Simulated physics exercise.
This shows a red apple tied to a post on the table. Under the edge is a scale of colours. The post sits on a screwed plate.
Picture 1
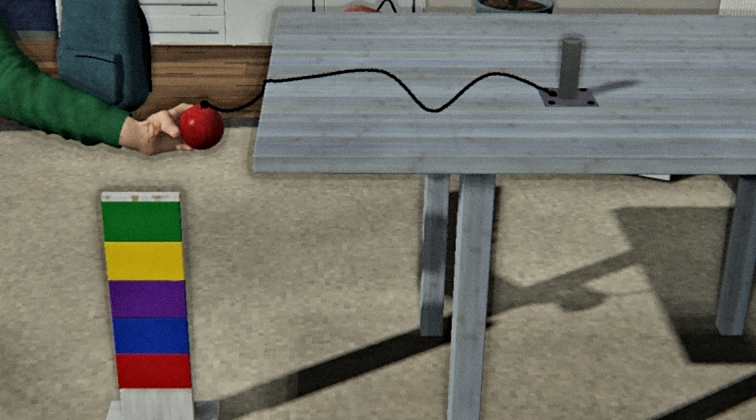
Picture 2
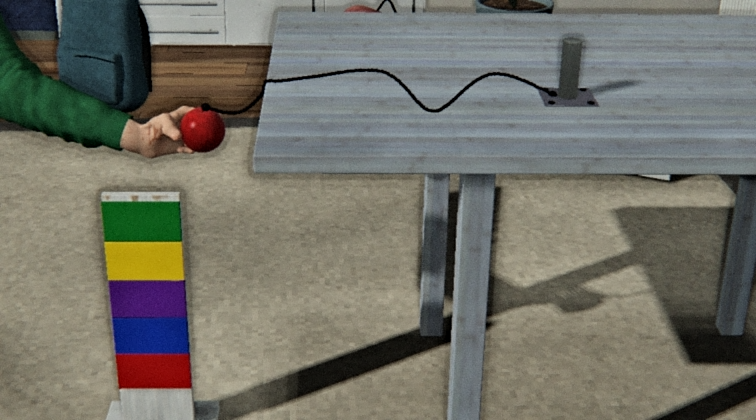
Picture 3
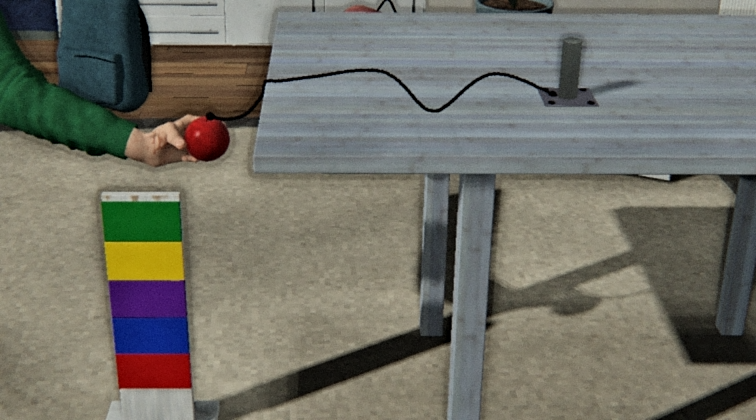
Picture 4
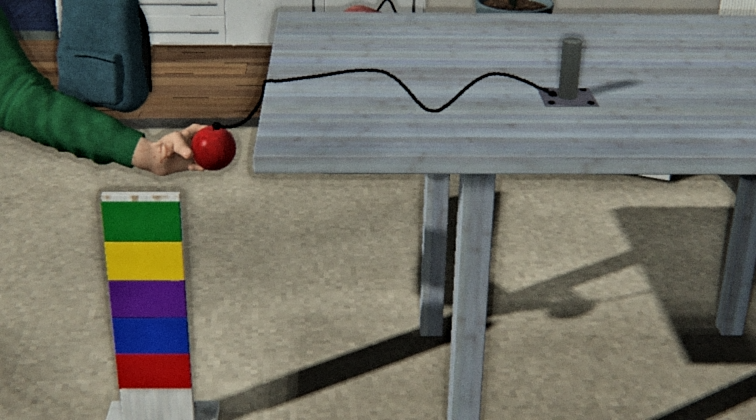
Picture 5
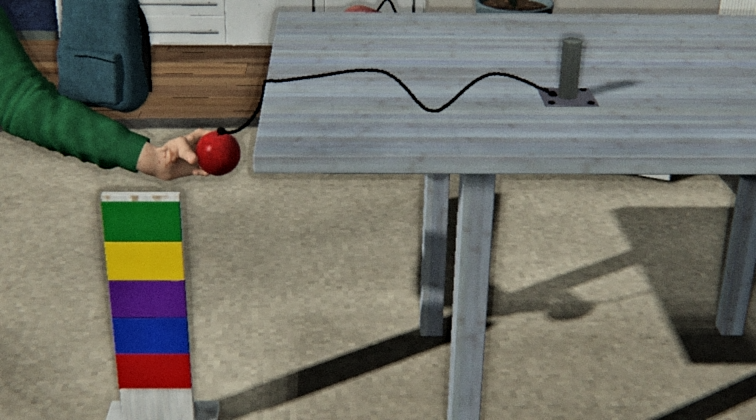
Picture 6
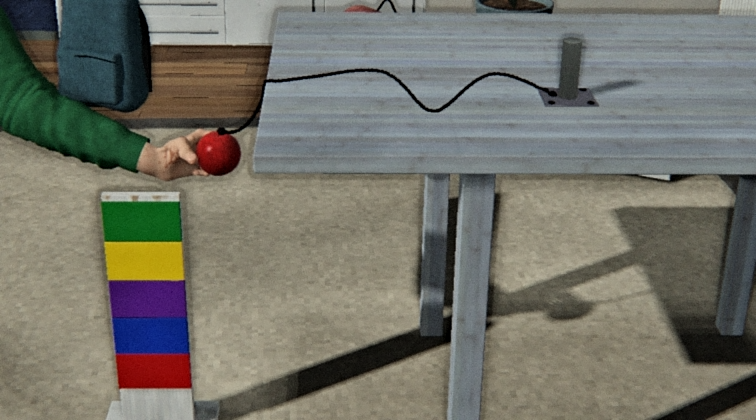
At the start, a hand in a green sleeve holds a red ball-like object beside a grey table, tied by a dark cord to a post on top. The hand lowers it slightly down and to the right, above a striped colour scale, then keeps it still.
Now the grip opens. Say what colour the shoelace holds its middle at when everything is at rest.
That would be blue.
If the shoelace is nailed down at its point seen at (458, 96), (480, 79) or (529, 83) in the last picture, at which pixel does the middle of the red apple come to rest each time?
Taking them in turn, I'd expect around (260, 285), (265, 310) and finally (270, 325).
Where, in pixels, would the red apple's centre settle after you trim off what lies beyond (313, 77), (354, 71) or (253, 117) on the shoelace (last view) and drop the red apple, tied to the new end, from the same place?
In order, it comes to rest around (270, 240), (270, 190) and (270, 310).
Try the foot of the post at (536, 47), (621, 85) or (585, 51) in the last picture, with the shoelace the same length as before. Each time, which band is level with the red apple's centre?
Going case by case, it's blue, purple and finally purple.
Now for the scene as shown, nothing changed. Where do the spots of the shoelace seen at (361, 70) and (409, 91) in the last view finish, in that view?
End positions: About (270, 169) and about (268, 88).
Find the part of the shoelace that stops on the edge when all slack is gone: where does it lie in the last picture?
That point sits at about (409, 91).
Early on, apple near (267, 310); level with purple.
Midway, apple near (261, 338); level with blue.
Finally, apple near (278, 341); level with blue. Its middle rests at the blue band.
